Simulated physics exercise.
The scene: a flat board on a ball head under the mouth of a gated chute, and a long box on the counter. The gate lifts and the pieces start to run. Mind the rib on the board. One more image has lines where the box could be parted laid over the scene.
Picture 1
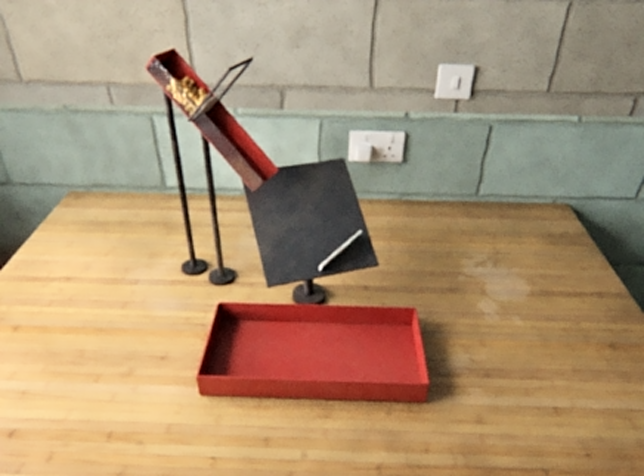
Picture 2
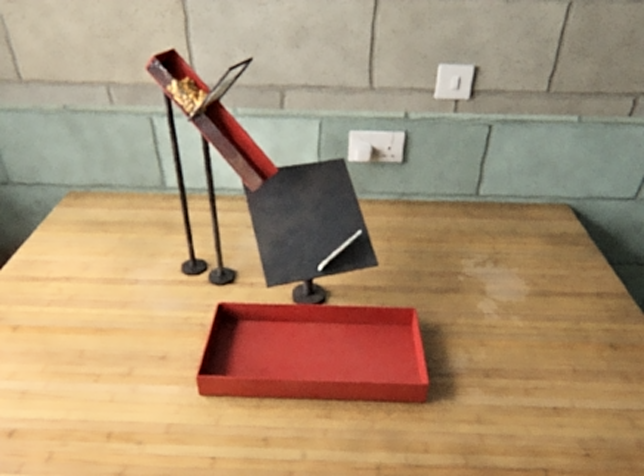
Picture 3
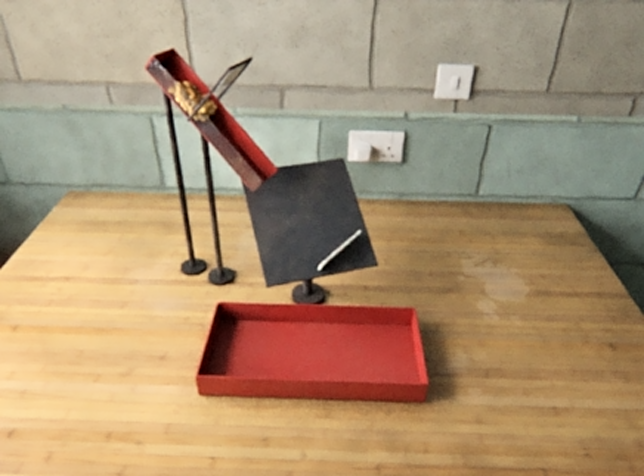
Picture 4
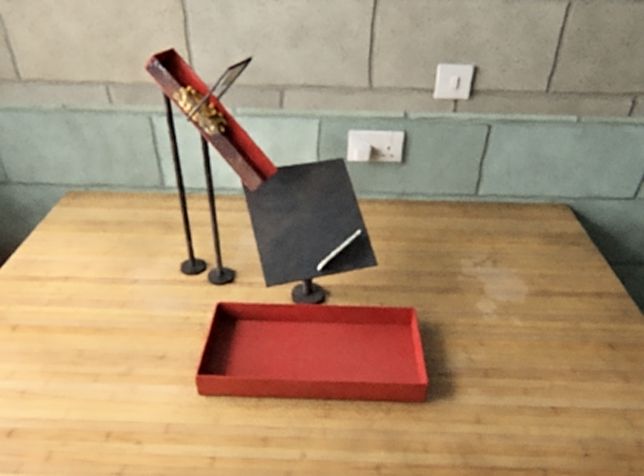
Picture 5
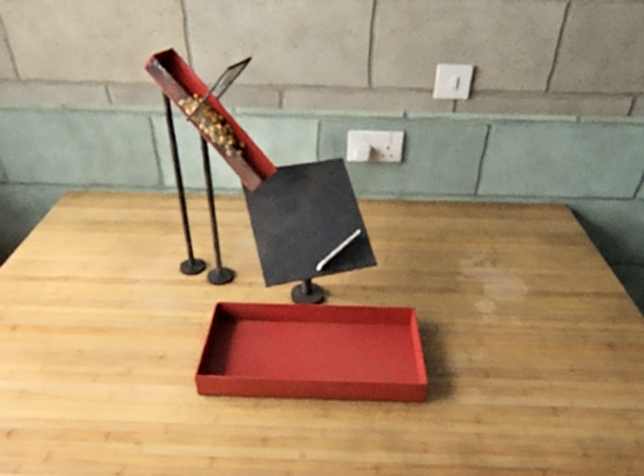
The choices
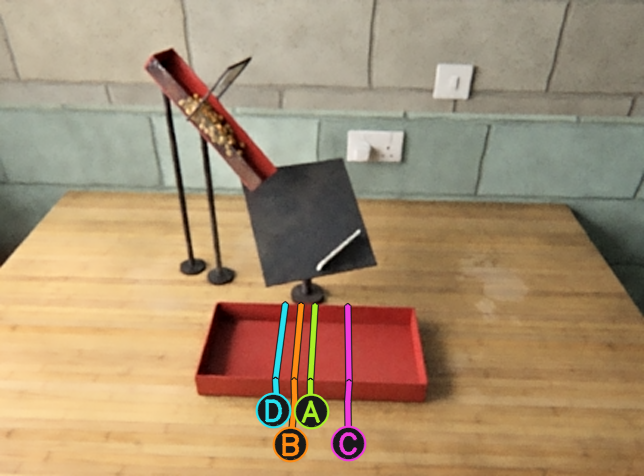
On a wooden counter, a gate lifts and dried chickpeas slide down a red chute.
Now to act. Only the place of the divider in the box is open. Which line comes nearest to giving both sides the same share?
Use line A.
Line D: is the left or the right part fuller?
More lands on the right.
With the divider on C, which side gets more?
The left side.
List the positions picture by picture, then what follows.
In the first frame, load behind the gate at (191, 94), dried chickpeas; lip of the chute at (261, 185), sloping fairly steeply.
In the second frame, middle of the board at (308, 218), tilted fairly steeply; middle of its low edge at (325, 276); of its high edge at (293, 165).
In the third frame, front corners of the box at (196, 376) and (428, 384), empty; front of the load at (207, 116).
In the fourth frame, middle of the load at (203, 109); its front at (222, 130), about a quarter of the way to the lip; rib from (360, 231) to (321, 265).
In the fifth frame, middle of the load at (207, 120); its front at (240, 152), about two thirds of the way to the lip.
On the marked copy, line A crosses the front rim at (310, 380); line B crosses the front rim at (294, 379); line C crosses the front rim at (349, 381); line D crosses the front rim at (275, 378).
Choosing A, of what is caught, about half on the left of the divider, about half on the right.
Choosing B, of what is caught, a small part on the left of the divider, nearly all on the right.
Choosing C, of what is caught, nearly all on the left of the divider, a stray few on the right.
Choosing D, of what is caught, none on the left of the divider, all on the right.
